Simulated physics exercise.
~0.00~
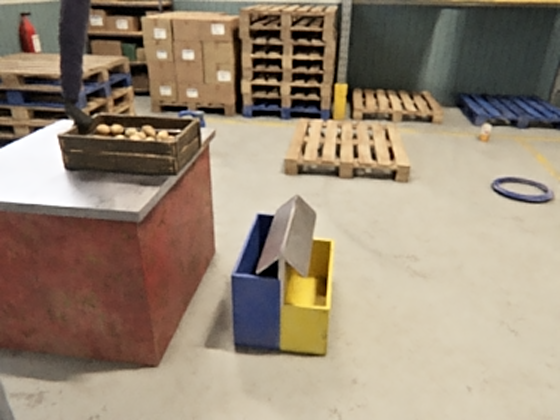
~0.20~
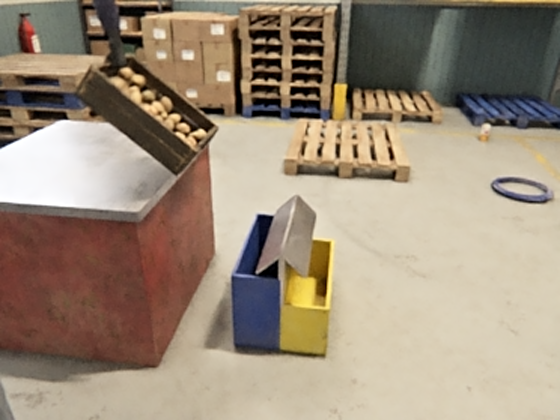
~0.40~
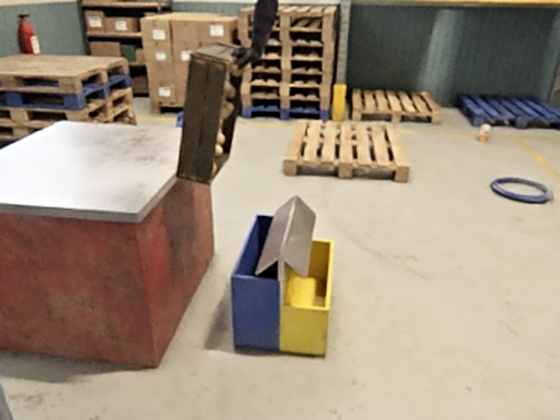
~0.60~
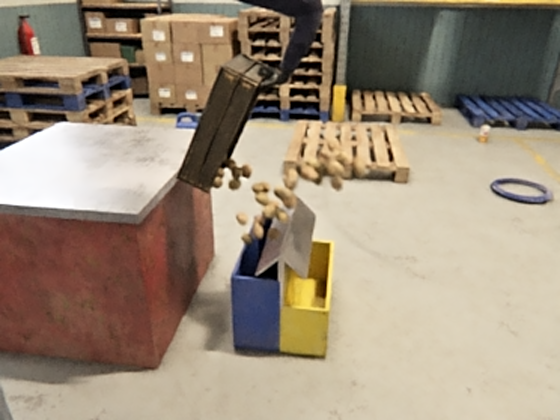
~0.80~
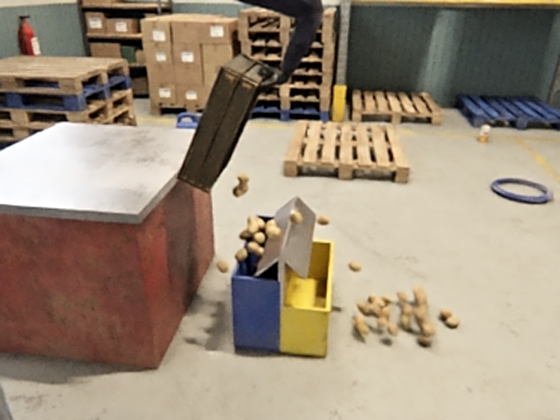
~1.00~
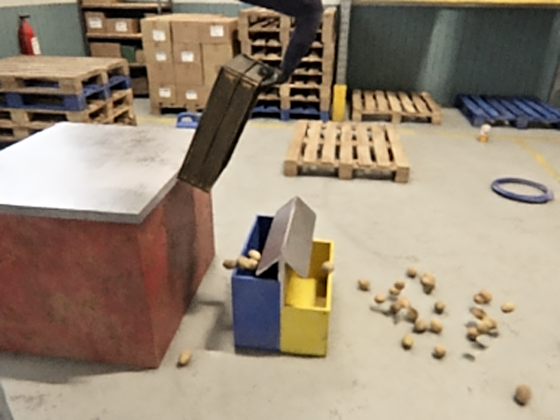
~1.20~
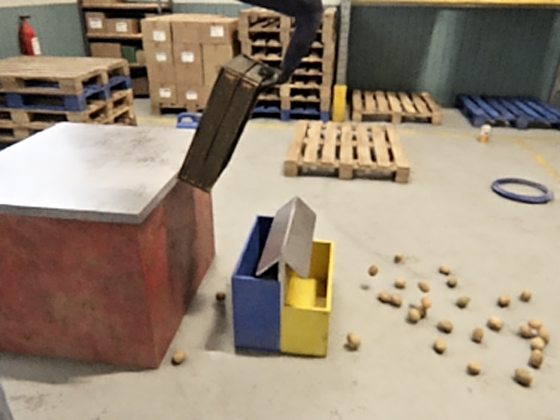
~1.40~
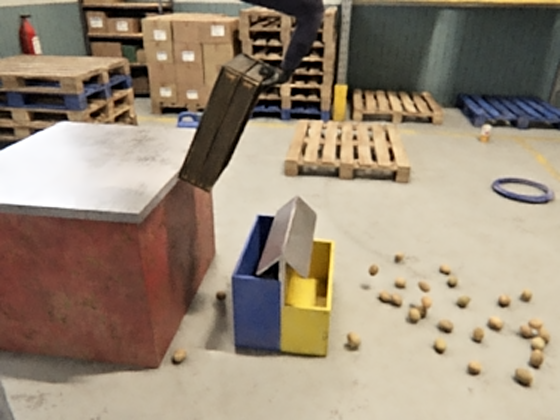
Potatoes spilling from a dark crate tipped by a gloved hand, some dropping into a blue box, many scattering across the floor.
